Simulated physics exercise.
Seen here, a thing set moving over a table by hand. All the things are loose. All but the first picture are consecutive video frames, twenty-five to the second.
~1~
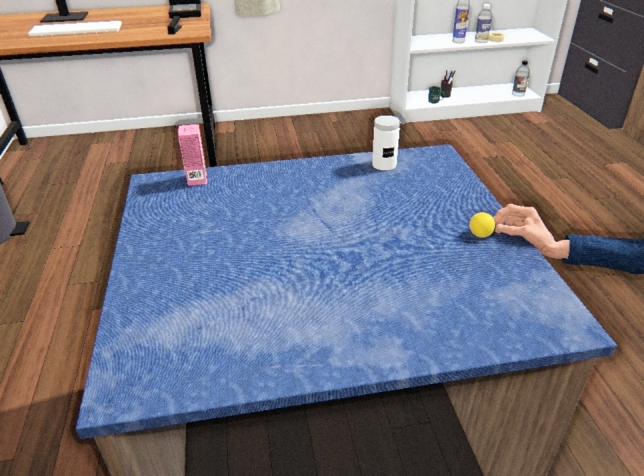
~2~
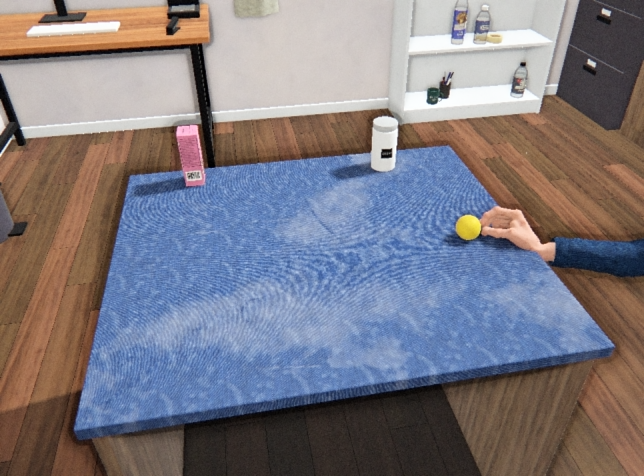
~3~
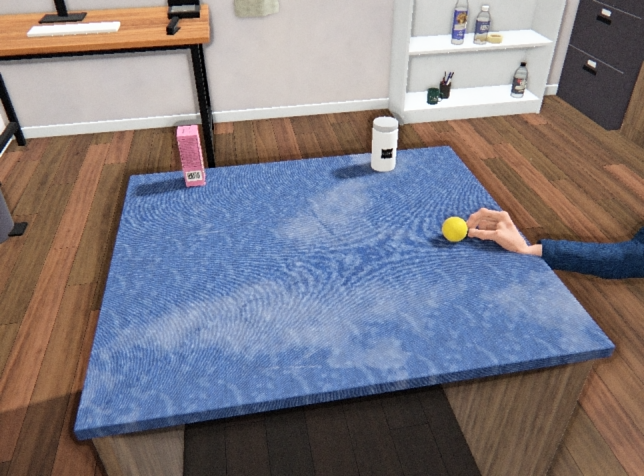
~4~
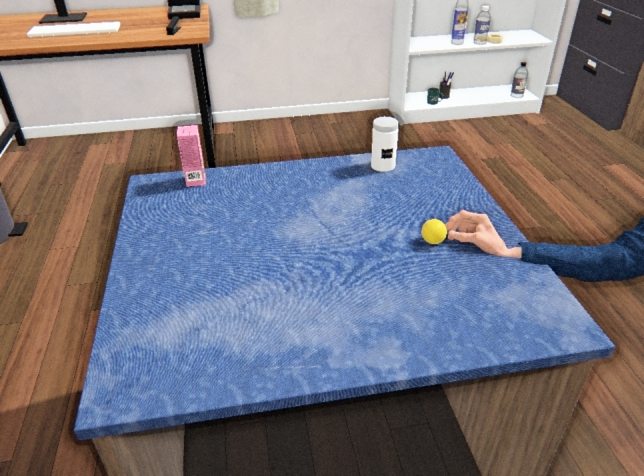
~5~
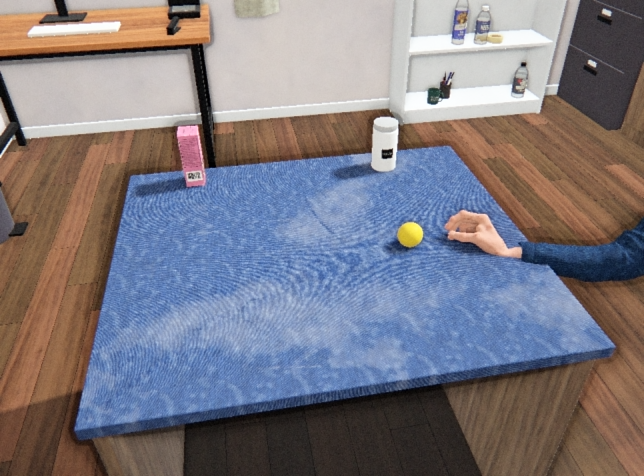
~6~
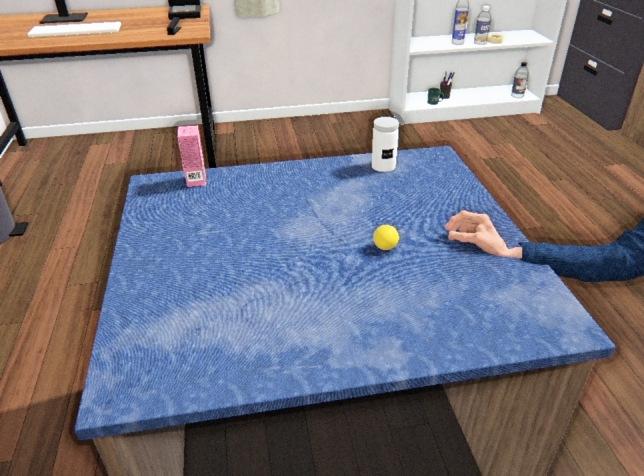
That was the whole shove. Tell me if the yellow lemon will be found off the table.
The yellow lemon drops to the floor.
Then, 0.20 s after the last picture, yellow lemon rolled well along near (262, 252).
Then, 0.60 s after the last picture, yellow lemon now off the table.
Then, 0.90 s after the last picture, things are still on the move.
Then, 1.20 s after the last picture, as before.
By the end, off the table, yellow lemon.
